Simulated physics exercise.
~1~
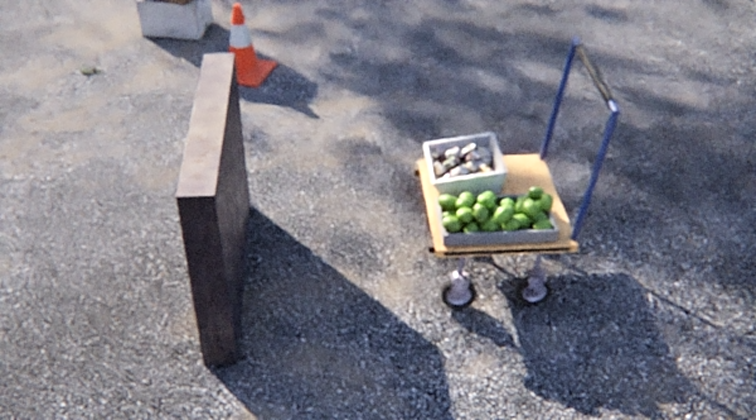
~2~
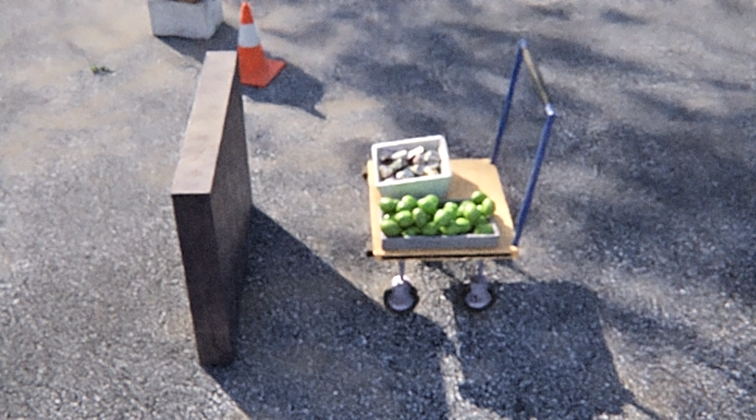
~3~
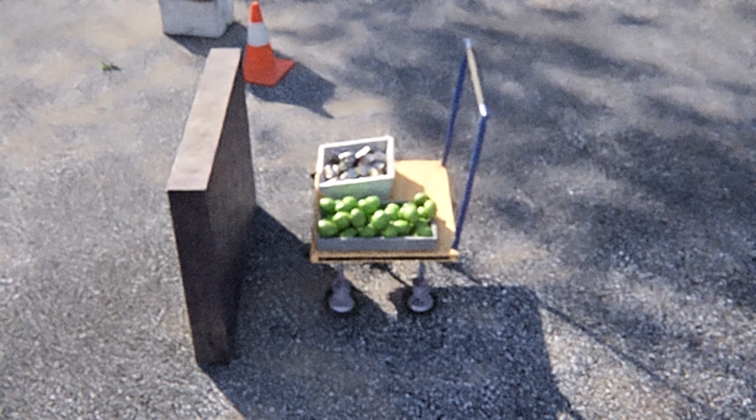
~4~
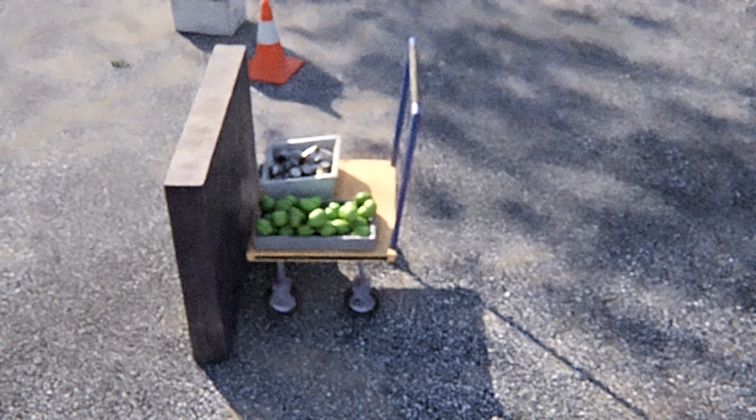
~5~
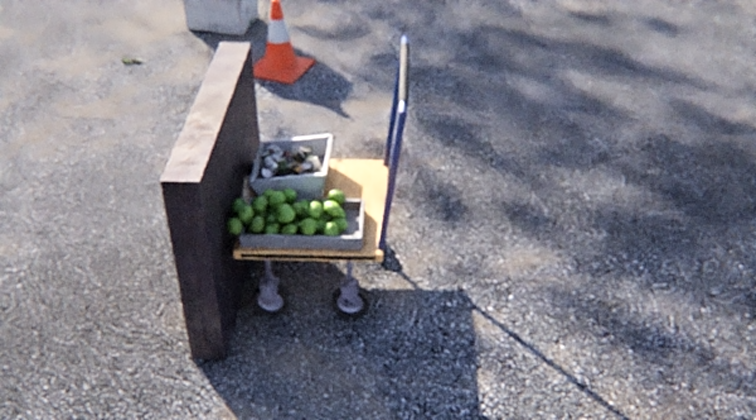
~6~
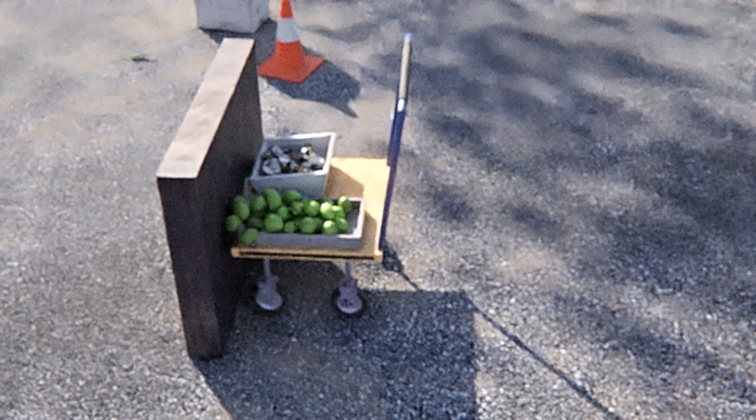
A trolley with a tan deck and a blue upright handle rolls left across a sunlit gravel yard, seen from above. It carries a grey tub of green limes at the front and a white tub of small tins behind it. A dark, thick wall stands to the left, with an orange and white cone and a pale block beyond. The trolley closes the gap and stops beside the wall. The limes slide left, and a few spill over the tub's edge toward the wall, one sinking lower at the end. The tins shift but stay in their tub, and the trolley rests still.
